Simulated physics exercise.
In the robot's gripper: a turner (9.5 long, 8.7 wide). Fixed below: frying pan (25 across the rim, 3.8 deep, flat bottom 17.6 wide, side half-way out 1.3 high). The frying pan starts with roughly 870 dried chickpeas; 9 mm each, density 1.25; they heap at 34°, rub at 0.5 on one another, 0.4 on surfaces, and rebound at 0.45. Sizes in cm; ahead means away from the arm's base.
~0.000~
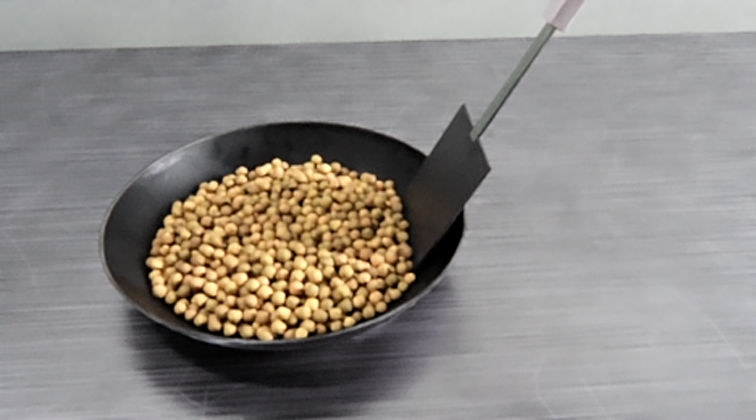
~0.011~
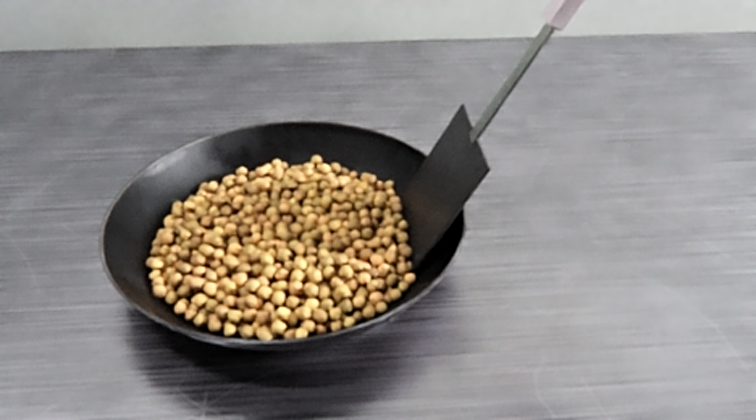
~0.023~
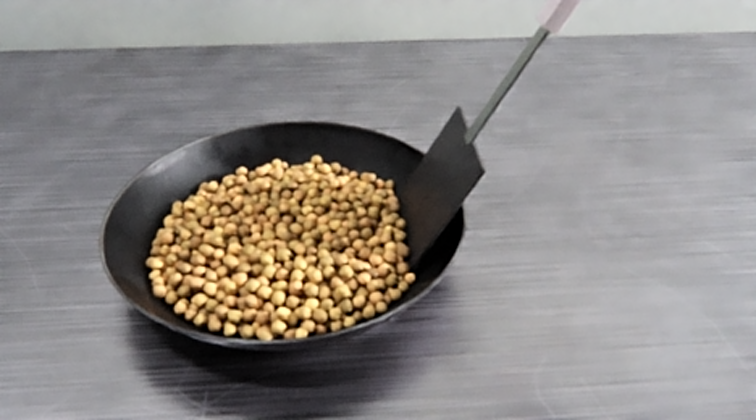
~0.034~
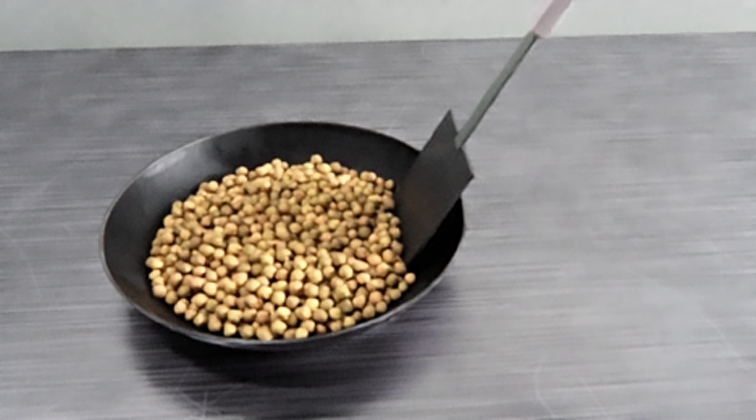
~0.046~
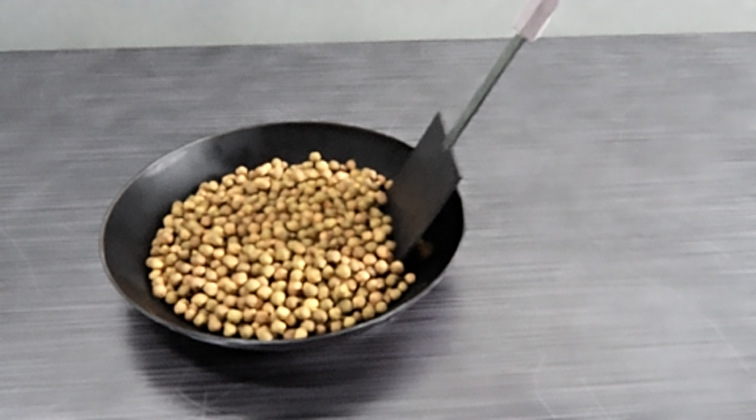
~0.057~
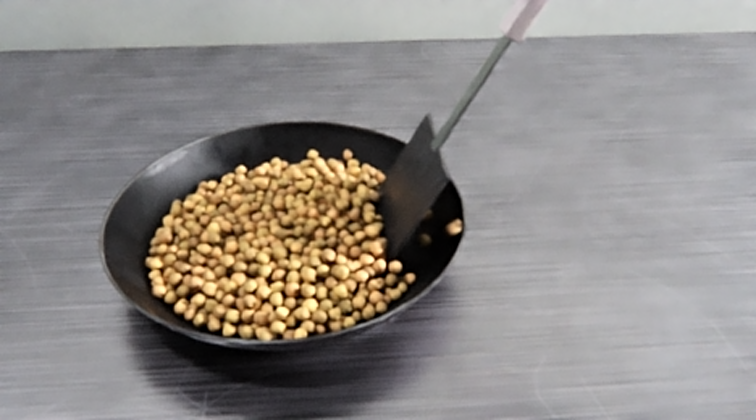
On a brushed grey surface, a dark turner slides left through dried chickpeas in a black pan, nudging them near the right side.
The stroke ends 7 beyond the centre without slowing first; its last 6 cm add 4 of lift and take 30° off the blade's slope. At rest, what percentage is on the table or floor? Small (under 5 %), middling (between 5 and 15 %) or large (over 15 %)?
A middling share, between 5 and 15 %, ends on the table or floor.
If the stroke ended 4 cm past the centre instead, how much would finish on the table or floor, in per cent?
Then about 0 per cent.
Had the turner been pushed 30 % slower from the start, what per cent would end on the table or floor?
Then about 0 per cent.
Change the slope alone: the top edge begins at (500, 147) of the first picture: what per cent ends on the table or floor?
Some 5 per cent.
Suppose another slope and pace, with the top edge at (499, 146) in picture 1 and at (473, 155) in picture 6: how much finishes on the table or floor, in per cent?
About 0 per cent.
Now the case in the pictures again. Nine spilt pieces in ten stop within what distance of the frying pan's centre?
Some 30 cm.
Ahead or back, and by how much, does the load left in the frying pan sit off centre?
About 4.5 cm ahead.
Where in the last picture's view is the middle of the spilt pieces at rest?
Near (34, 258).
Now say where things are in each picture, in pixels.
The first frame shows turner top edge at (477, 133), sloping 62°; upper third of the load around (290, 229), from x 150 to 410, top at y 160; 872 in the frying pan.
The second frame shows turner top edge at (476, 133), sloping 62°; upper third of the load around (291, 229), from x 150 to 410, top at y 160.
The third frame shows turner top edge at (471, 135), sloping 62°; upper third of the load around (292, 228), from x 150 to 410, top at y 160.
The fourth frame shows turner top edge at (461, 139), sloping 62°; upper third of the load around (295, 229), from x 150 to 410, top at y 160.
The fifth frame shows turner top edge at (450, 142), sloping 62°; upper third of the load around (303, 226), from x 150 to 425, top at y 160.
The sixth frame shows turner top edge at (438, 143), sloping 62°; upper third of the load around (304, 224), from x 150 to 455, top at y 155; 872 in the frying pan.
After 0.12 s, sloping 62°, highest piece 12 above the table; 870 in the frying pan, 2 on the blade or in flight.
After 0.19 s, sloping 51°, highest piece 17 above the table; 868 in the frying pan, 4 on the blade or in flight.
After 0.42 s, sloping 32°, highest piece 5 above the table; 817 in the frying pan, 52 on the table or floor, 3 on the blade or in flight.
After 1.47 s, sloping 32°, highest piece 5 above the table; 811 in the frying pan, 61 on the table or floor.
At rest, 811 in the frying pan, 61 on the table or floor. That is 7 % on the table or floor.
